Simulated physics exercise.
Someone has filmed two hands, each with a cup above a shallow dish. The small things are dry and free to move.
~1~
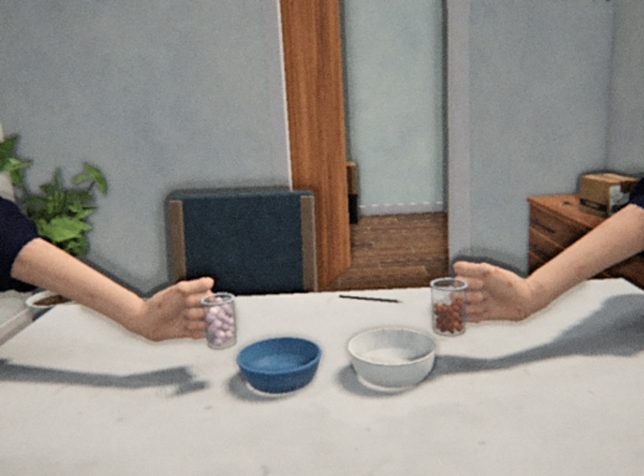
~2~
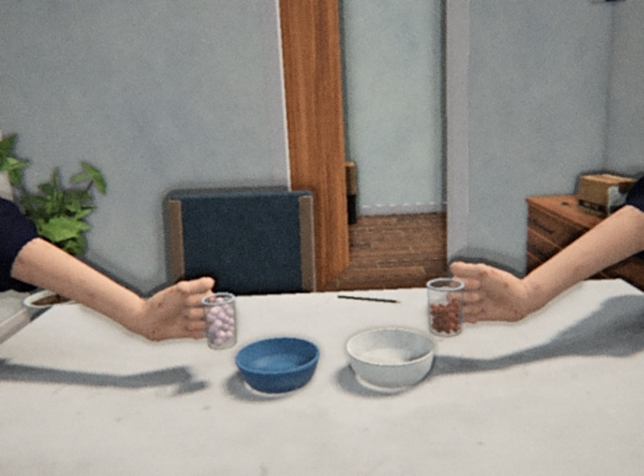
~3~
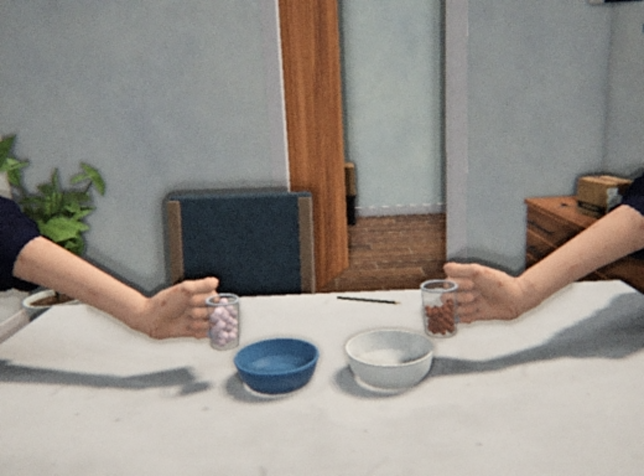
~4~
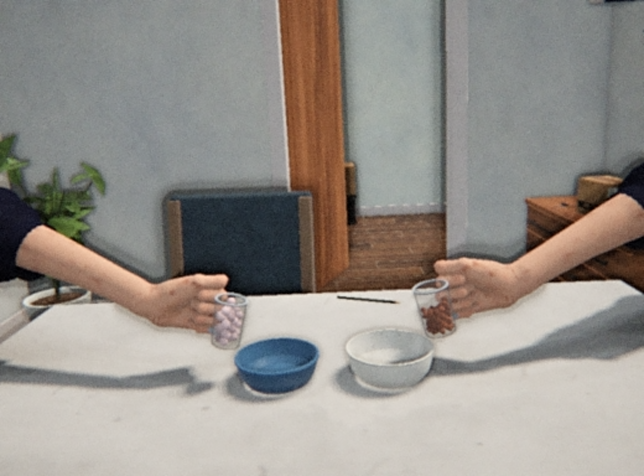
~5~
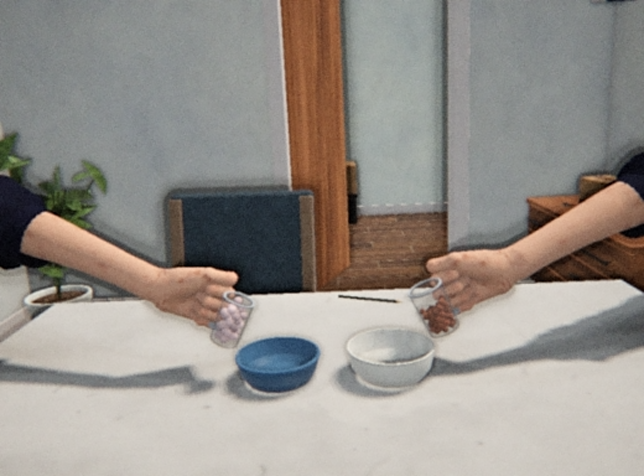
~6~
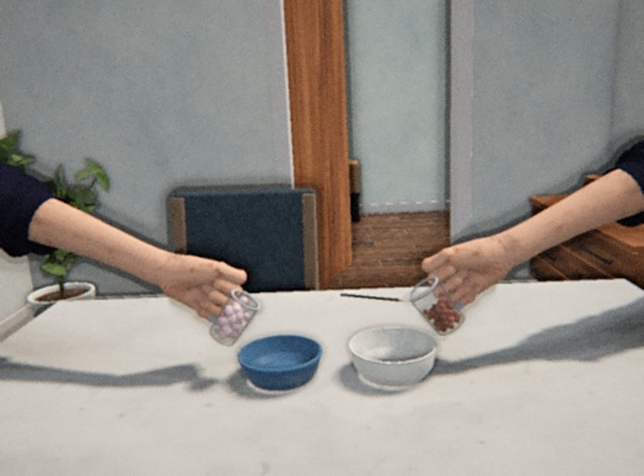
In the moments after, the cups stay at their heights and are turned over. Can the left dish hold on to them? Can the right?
Left dish keeps them all, right dish keeps them all.
Then, 0.43 s after the last picture, left, all still in the cup; right, all still in the cup.
Then, 0.88 s after the last picture, left, nearly all still in the cup, a stray few in the dish; right, all still in the cup.
Then, 1.43 s after the last picture, left, all in the dish; right, a stray few still in the cup, nearly all in the dish.
At rest, left, all in the dish, none outside the dish; right, all in the dish, none outside the dish.
